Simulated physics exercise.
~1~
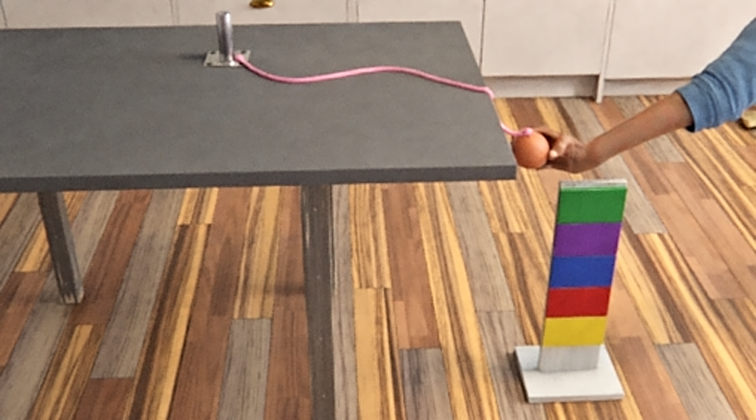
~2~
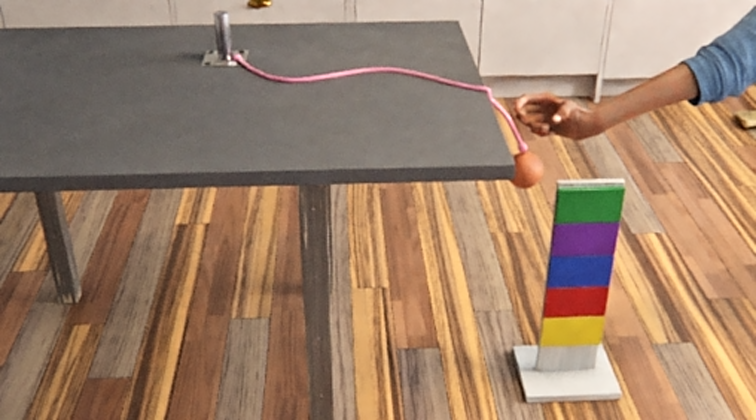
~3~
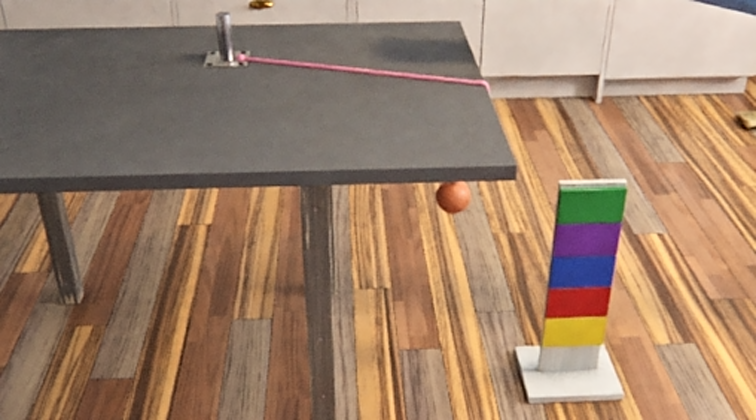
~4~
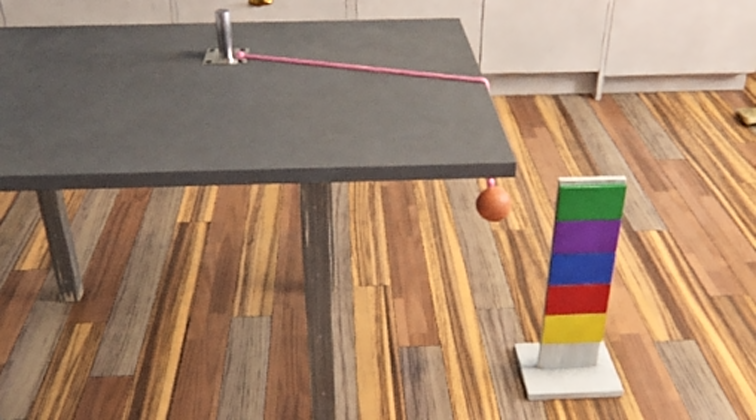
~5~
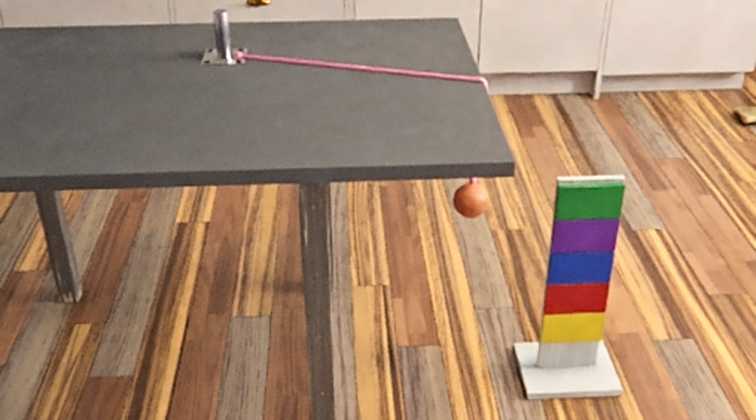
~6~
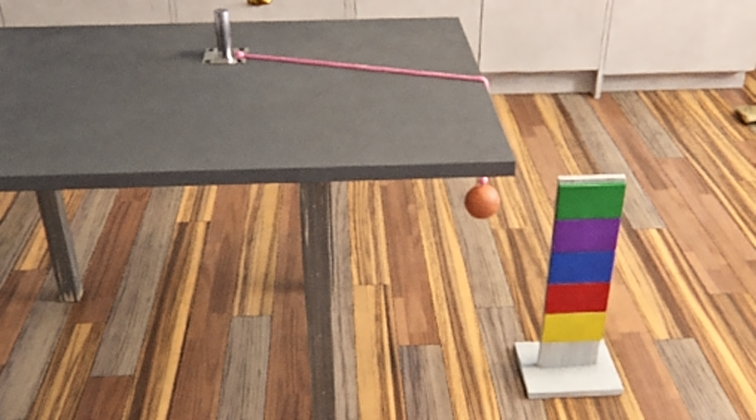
An orange ball tied to a pink cord is held by a hand at the right edge of a dark grey table, seen from slightly above in a room with a striped wooden floor. The slack cord runs across the tabletop from a short metal post, and beside the table stands an upright board banded green, purple, blue, red and yellow. The hand lets go and draws back, and the ball drops just past the edge. The cord pulls straight as the ball swings left beneath the tabletop, then right, then left again in smaller swings. It ends hanging below the edge, level with the green band.
